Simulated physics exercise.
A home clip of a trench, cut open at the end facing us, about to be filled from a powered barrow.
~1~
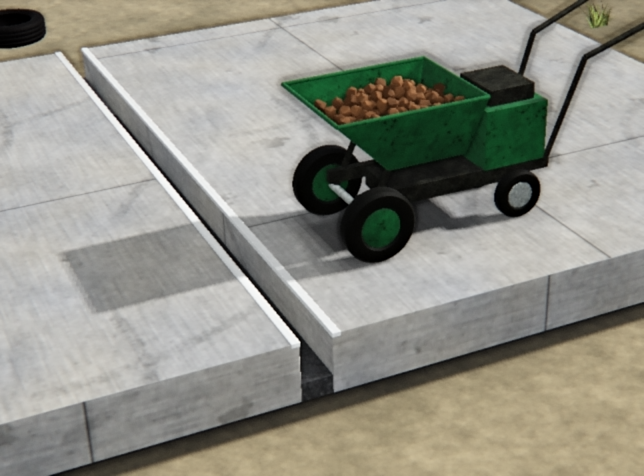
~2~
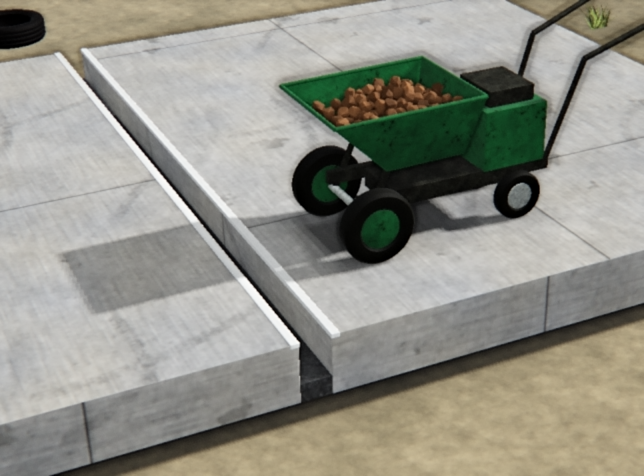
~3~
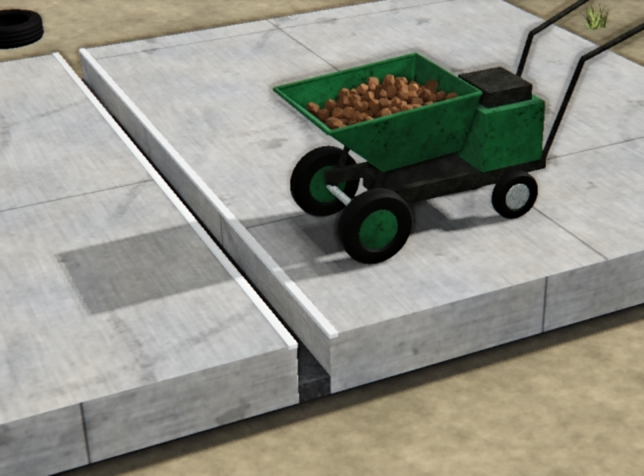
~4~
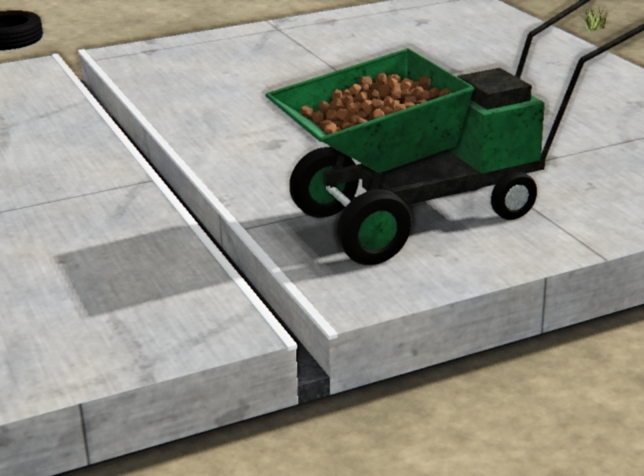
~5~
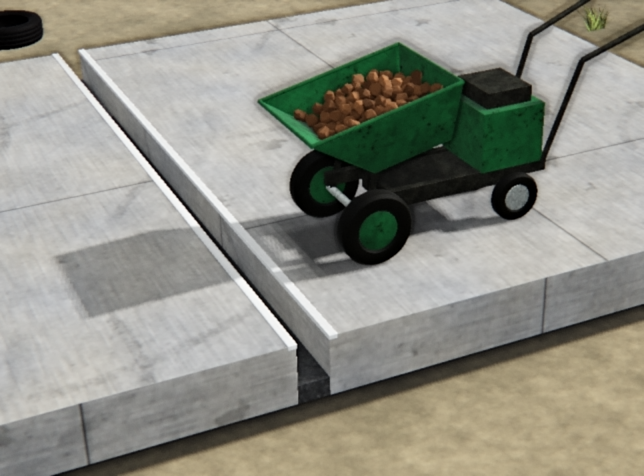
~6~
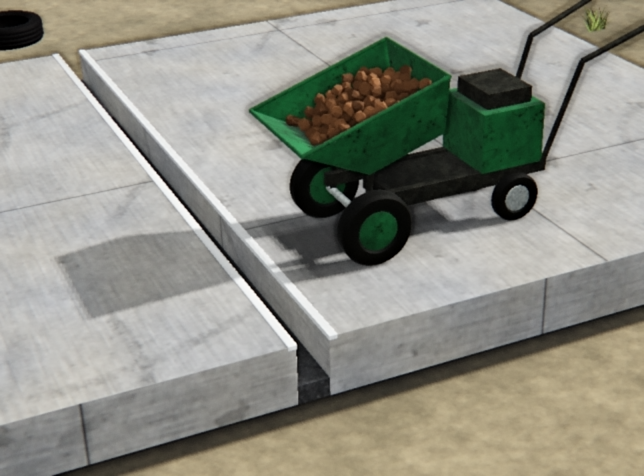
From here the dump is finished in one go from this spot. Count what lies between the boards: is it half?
Between the edges lies under half of the load.
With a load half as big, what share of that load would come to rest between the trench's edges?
Near 10 %.
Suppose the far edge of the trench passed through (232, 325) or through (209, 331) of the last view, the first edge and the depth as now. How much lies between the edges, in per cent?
In turn 80 and 100 in a hundred.
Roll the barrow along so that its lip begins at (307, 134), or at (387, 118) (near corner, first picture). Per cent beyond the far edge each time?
Near 90 % and 20 %.
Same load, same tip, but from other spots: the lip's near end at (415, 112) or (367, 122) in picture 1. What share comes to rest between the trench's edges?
Roughly 40 per cent, and 60 per cent.
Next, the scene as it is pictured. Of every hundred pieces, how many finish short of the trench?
Roughly 0 in a hundred.
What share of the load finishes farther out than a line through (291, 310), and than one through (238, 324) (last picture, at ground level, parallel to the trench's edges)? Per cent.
Roughly 90 per cent, and 60 per cent.
Shortly afterwards, skip tipped steeply; the whole lot in the skip.
Next, skip tipped right over; near two thirds in the skip; only a few in or heaped over the trench; near a third beyond it; only a few falling.
Some moments later, skip tipped right over; a little in the skip; a little in or heaped over the trench; the bulk beyond it.
In the end, skip tipped right over; a little in the skip; a little in or heaped over the trench; the bulk beyond it.
